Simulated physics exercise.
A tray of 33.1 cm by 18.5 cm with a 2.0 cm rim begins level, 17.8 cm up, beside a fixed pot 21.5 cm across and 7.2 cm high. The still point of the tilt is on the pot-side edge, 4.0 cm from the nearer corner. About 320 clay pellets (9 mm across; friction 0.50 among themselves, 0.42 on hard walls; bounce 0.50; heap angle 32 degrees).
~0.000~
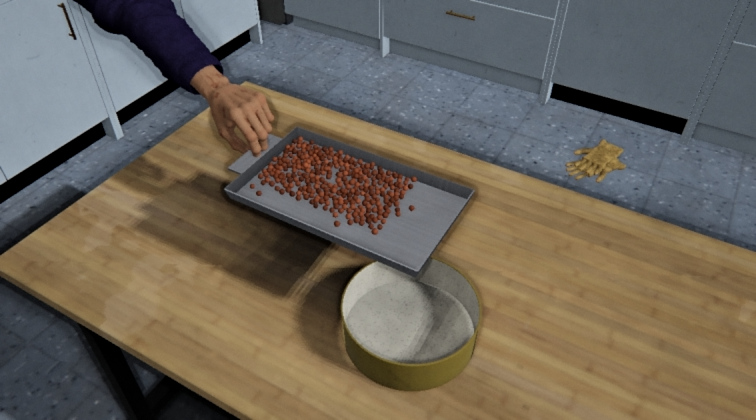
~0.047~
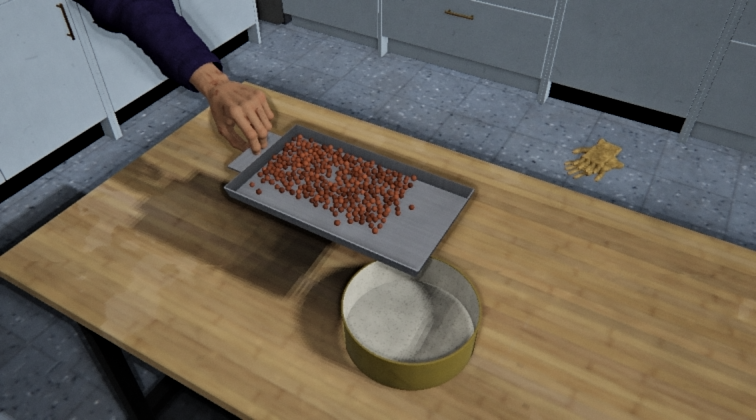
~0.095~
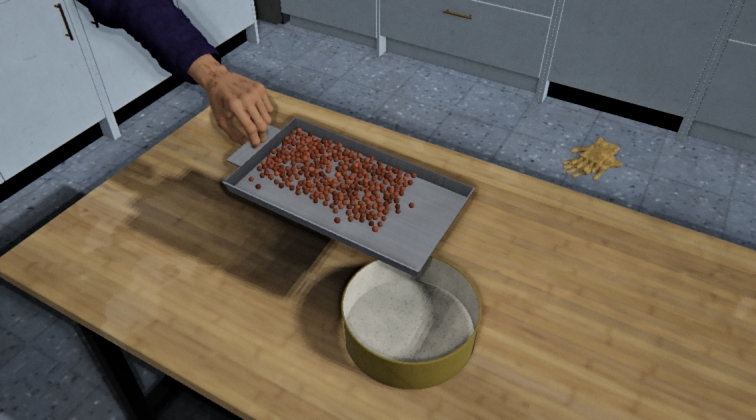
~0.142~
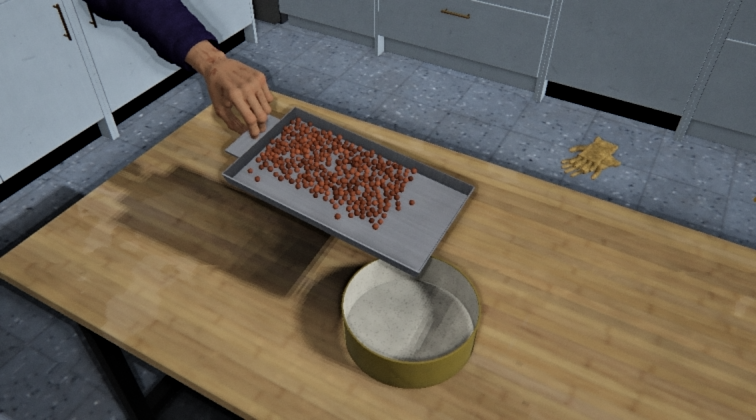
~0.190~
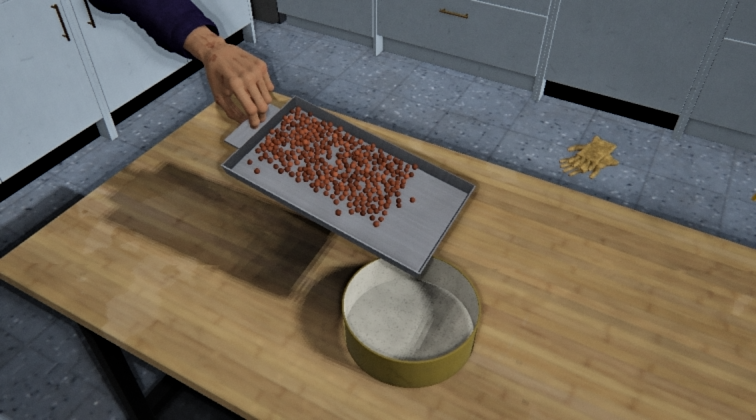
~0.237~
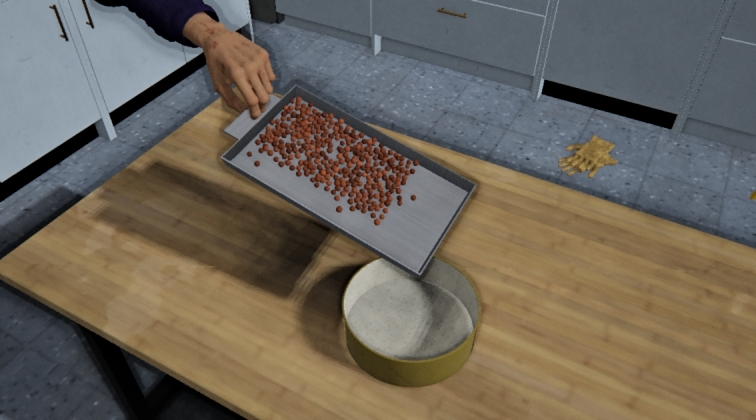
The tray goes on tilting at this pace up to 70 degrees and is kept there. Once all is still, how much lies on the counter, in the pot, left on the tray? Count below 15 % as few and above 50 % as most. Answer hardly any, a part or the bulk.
Counter a part, pot a part, tray a part.
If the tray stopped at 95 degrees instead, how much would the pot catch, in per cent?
Then about 65 per cent.
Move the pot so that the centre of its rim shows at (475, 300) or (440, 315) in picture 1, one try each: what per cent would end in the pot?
Some 45 and 65 per cent.
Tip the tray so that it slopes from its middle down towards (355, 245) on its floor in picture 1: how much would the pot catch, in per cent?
Some 50 per cent.
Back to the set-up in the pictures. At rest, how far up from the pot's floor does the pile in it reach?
Roughly 2.0 cm.
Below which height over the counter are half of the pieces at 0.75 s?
Roughly 22 cm.
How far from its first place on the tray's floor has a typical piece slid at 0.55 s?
About 6 cm.
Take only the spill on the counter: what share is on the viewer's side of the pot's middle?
Some 70 per cent.
After 0.55 s, tilt 43 degrees; the tray holds 100 %, the pot 0 %.
Then, at 0.75 s, tilt 60 degrees; the tray holds 95 %, the pot 0 %.
After 1.07 s, tilt 70 degrees; the tray holds 40 %, the pot 25 %.
At rest (2.0 s), counter 30 %, pot 35 %, tray 35 %.
